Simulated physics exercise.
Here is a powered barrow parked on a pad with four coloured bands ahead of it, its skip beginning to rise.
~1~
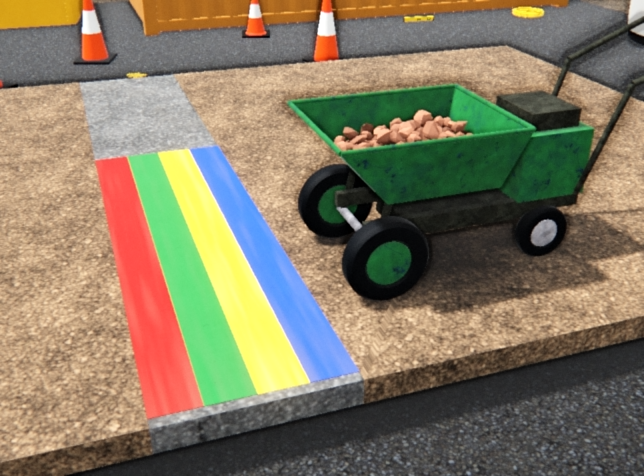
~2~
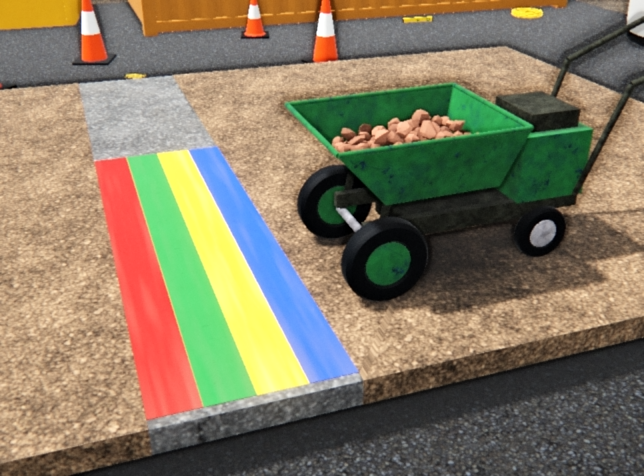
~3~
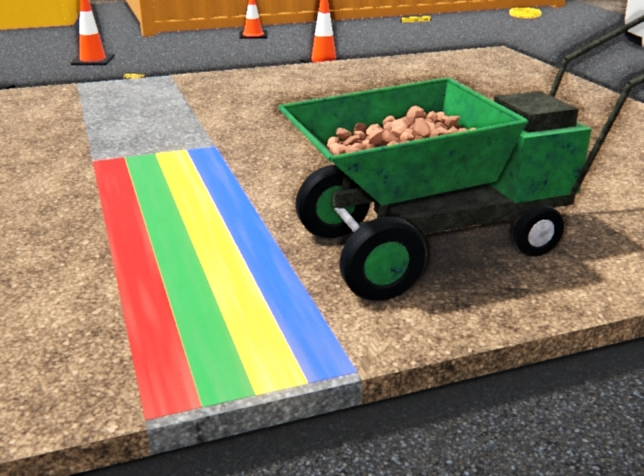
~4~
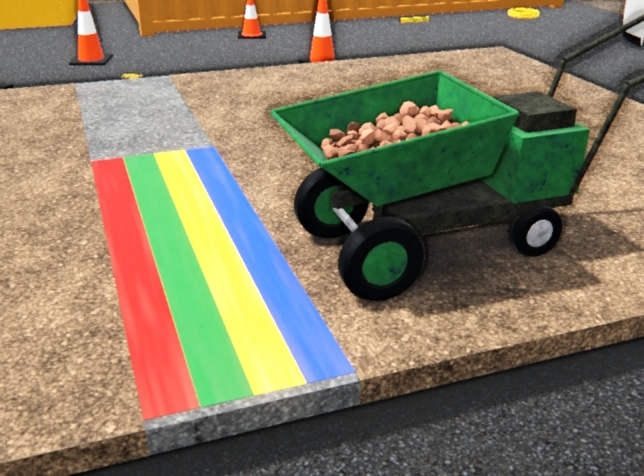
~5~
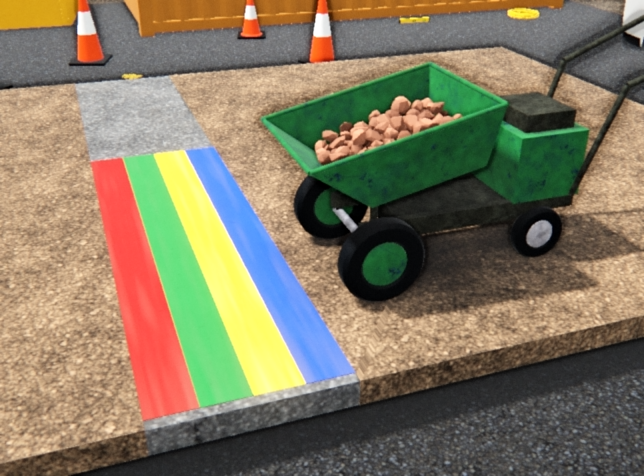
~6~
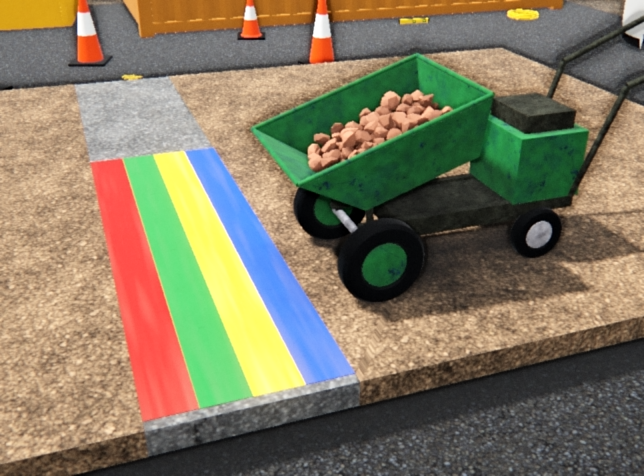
A green powered barrow standing beside red, green, yellow and blue bands, its rubble-filled skip gradually tilting forward to the left.
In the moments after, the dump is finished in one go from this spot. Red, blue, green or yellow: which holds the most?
Most covered: The green band.
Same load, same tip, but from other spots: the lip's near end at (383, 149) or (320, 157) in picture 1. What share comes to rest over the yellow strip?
Roughly 30 per cent, and 10 per cent.
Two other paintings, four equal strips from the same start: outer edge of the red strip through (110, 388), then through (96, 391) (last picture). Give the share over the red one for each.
About 10 and 10 per cent.
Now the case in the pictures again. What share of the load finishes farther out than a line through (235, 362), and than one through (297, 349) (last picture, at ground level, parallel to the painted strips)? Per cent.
Roughly 40 per cent, and 70 per cent.
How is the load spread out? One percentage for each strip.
In per cent, blue strip 0, yellow strip 20, green strip 35 and red strip 10.
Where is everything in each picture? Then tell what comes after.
Lip of the skip at (341, 154), level; top of the load at (414, 141), lumps of rubble; blue strip at (314, 340); yellow strip at (266, 349); green strip at (217, 360); red strip at (165, 370), in the first picture.
Lip of the skip at (338, 156), level; top of the load at (425, 139), in the second picture.
Lip of the skip at (331, 159), tipped barely; top of the load at (420, 136), in the third picture.
Lip of the skip at (321, 165), tipped a little; top of the load at (427, 131), in the fourth picture.
Lip of the skip at (310, 174), tipped a little; top of the load at (419, 126), in the fifth picture.
Lip of the skip at (299, 185), tipped clearly; top of the load at (420, 125); blue strip at (309, 342); yellow strip at (262, 352); green strip at (212, 362); red strip at (161, 373), in the sixth picture.
Soon, skip tipped steeply; all in the skip.
A while on, skip tipped right over; most in the skip; a small part over the yellow strip; a small part over the green strip; a stray few over the red strip.
Towards the end, skip tipped right over; about a third in the skip; about a quarter over the yellow strip; about a third over the green strip; a small part over the red strip; a stray few off the paint.
Finally, skip tipped right over; about a third in the skip; none over the blue strip; about a quarter over the yellow strip; about a third over the green strip; a small part over the red strip; a stray few off the paint.
